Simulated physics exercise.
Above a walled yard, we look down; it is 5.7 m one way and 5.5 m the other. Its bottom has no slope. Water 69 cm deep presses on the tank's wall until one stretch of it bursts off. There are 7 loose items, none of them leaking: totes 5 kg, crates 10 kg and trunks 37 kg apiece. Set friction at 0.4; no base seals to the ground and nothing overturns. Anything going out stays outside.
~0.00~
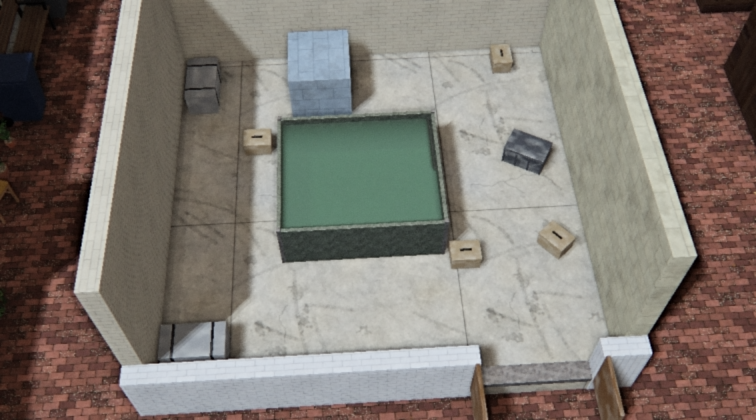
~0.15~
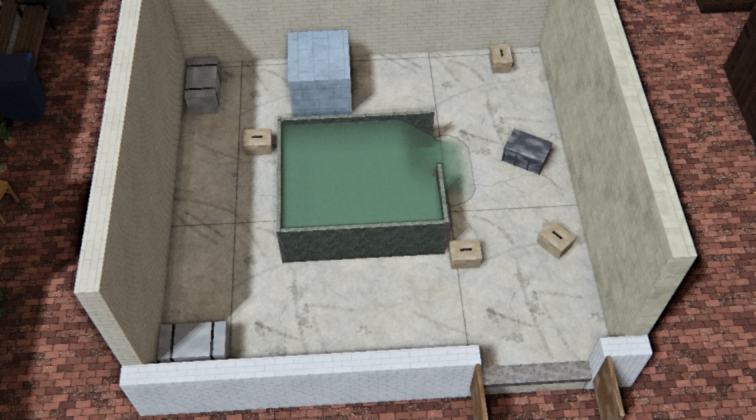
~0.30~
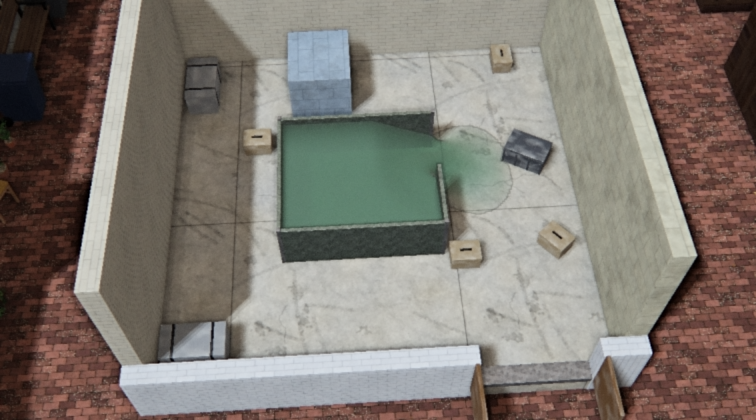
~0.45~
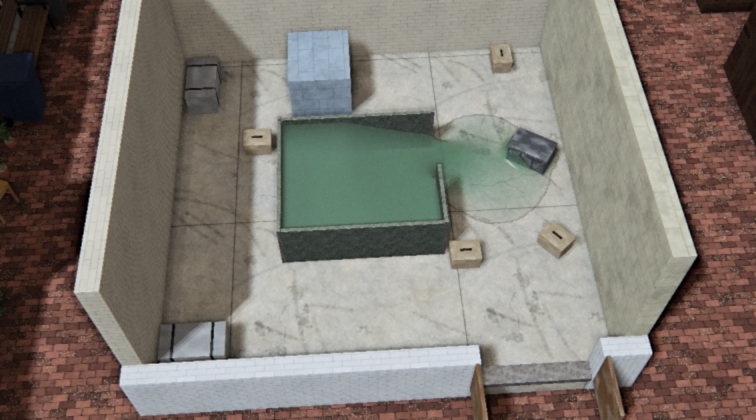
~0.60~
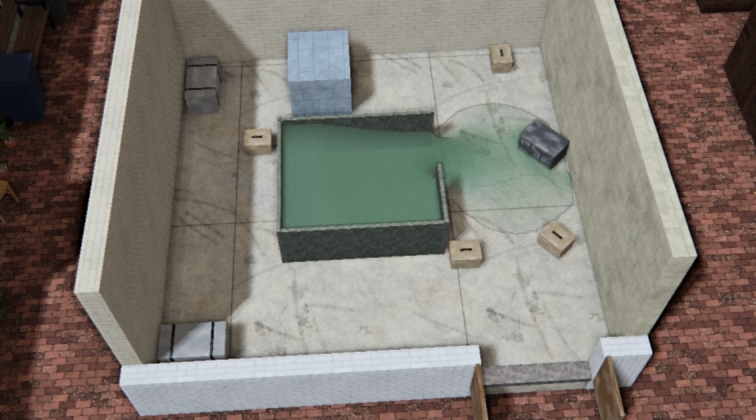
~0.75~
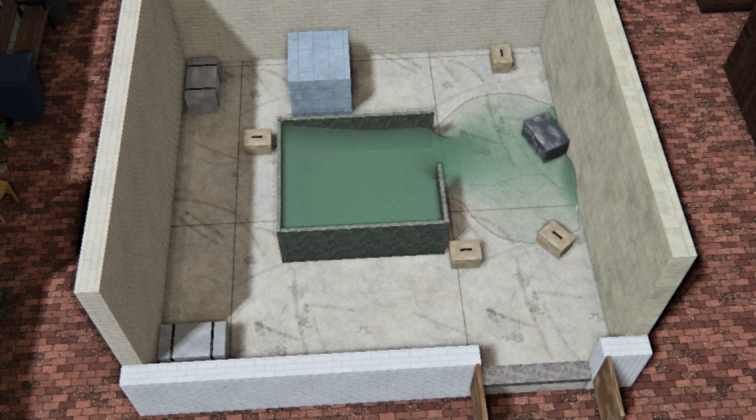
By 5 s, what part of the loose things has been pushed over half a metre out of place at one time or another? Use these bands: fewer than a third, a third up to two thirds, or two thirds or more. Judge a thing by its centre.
It falls in a third up to two thirds.
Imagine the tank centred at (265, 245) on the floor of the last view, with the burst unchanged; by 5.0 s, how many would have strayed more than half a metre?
Then 4.
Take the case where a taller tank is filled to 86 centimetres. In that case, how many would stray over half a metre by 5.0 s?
Then it comes to 3.
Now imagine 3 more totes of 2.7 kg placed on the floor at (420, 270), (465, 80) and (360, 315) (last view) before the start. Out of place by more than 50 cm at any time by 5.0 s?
Within it, beyond it, within it.
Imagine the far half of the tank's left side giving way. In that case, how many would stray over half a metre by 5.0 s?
4.
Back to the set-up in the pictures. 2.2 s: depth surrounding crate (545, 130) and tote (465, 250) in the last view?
Some 32 cm at the first, some 0 cm at the second.
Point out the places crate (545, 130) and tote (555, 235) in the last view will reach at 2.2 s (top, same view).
Estimated pixels: (530, 37) and (496, 285).
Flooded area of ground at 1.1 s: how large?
My estimate is roughly 9.0 m2.
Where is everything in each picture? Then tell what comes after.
A crate at (528, 145) rests on the ground; a tote at (466, 250), on the bottom; water covers 3.9 m2; 0 of 7 have shifted, in the first picture.
A crate at (528, 145), on the bottom; a tote at (466, 250), on the bottom; 4.5 m2 under water; 0 of 7 have shifted, in the second picture.
A crate at (528, 145), on the bottom; a tote at (466, 250), on the bottom; 5.3 m2 under water; 0 of 7 have shifted, in the third picture.
A crate at (533, 144), on the bottom, 7 cm from its start; a tote at (466, 250), on the bottom; water covers 6.2 m2; 1 of 7 have shifted, in the fourth picture.
A crate at (545, 138), on the bottom, 27 cm from its start; a tote at (466, 250), on the bottom; 7.3 m2 under water; 1 of 7 have shifted, in the fifth picture.
A crate at (547, 131), on the bottom, 37 cm from its start; a tote at (466, 250) rests on the ground; 8.1 m2 under water; 1 of 7 have shifted, in the sixth picture.
After 1.1 s 1 of 7 are over 50 cm from their spots; 1 afloat.
After 2.2 s 3 of 7 are over 50 cm from their spots; 2 afloat.
After 3.5 s 3 of 7 are over 50 cm from their spots; 2 afloat.
After 5.0 s 3 of 7 are over 50 cm from their spots, and 3 have been at some point; 1 afloat.
